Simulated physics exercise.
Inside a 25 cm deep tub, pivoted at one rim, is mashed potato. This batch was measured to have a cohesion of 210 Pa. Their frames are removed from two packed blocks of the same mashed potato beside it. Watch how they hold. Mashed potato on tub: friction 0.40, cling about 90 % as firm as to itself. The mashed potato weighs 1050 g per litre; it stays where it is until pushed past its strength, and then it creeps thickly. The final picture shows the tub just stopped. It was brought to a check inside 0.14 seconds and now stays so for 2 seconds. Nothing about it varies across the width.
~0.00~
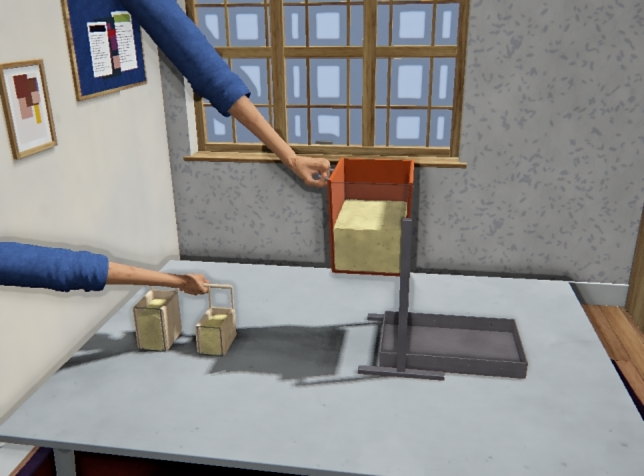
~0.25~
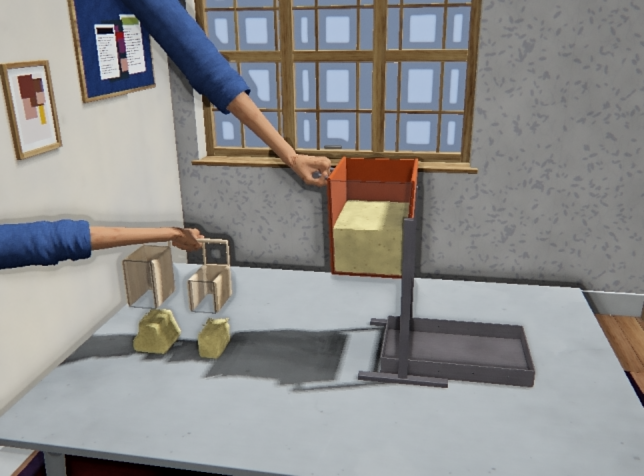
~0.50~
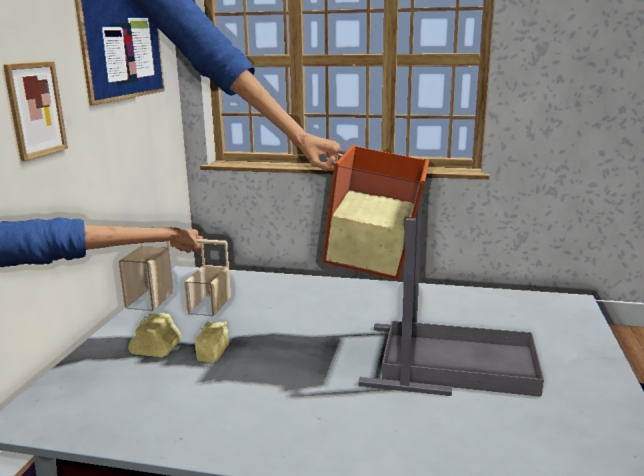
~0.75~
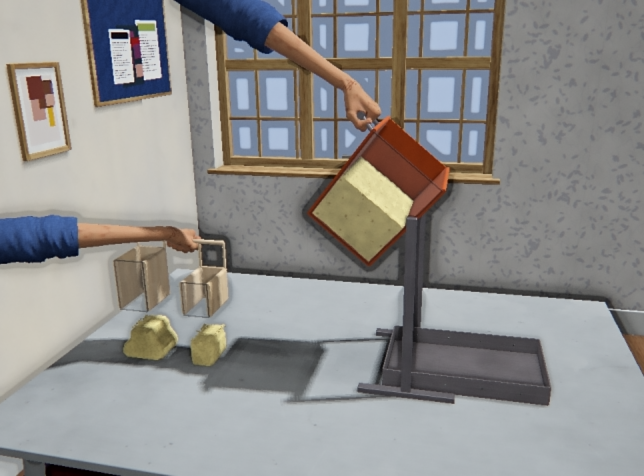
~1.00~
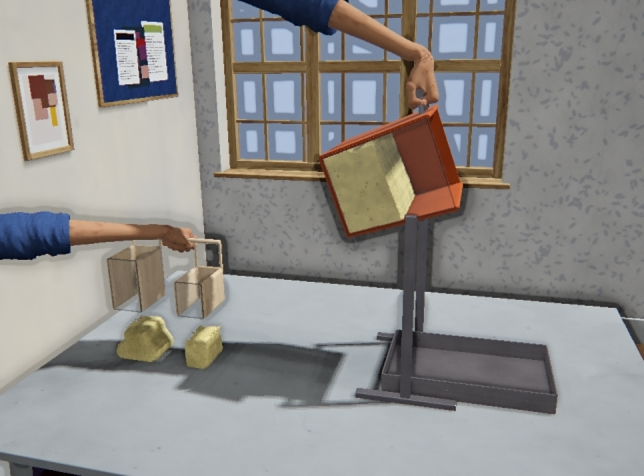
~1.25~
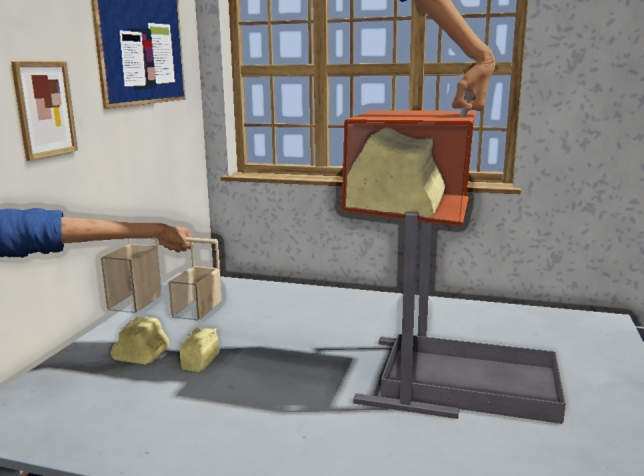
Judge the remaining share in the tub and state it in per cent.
The remaining share is close to 79 %.
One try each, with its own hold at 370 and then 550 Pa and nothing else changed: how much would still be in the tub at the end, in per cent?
First try roughly 100 per cent, second try roughly 100 per cent.
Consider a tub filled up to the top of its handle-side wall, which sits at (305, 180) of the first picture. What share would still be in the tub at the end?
Some 55 percent would still be in the tub at the end.
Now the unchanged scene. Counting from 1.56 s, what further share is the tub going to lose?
My estimate is near 14 in a hundred.
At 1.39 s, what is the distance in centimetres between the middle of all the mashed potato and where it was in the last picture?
The distance comes to some 4 cm.
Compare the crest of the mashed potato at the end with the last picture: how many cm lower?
7 cm.
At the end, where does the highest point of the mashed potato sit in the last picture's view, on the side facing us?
Around (403, 173).
After 1.39 s, the tub is at 92 degrees and holds 100 %.
After 1.56 s, the tub is at 92 degrees and holds 94 %.
After 1.73 s, the tub is at 92 degrees and holds 86 %.
After 1.90 s, the tub is at 92 degrees and holds 82 %.
After 3.25 s, at the end, the tub is at 92 degrees and holds 79 %.
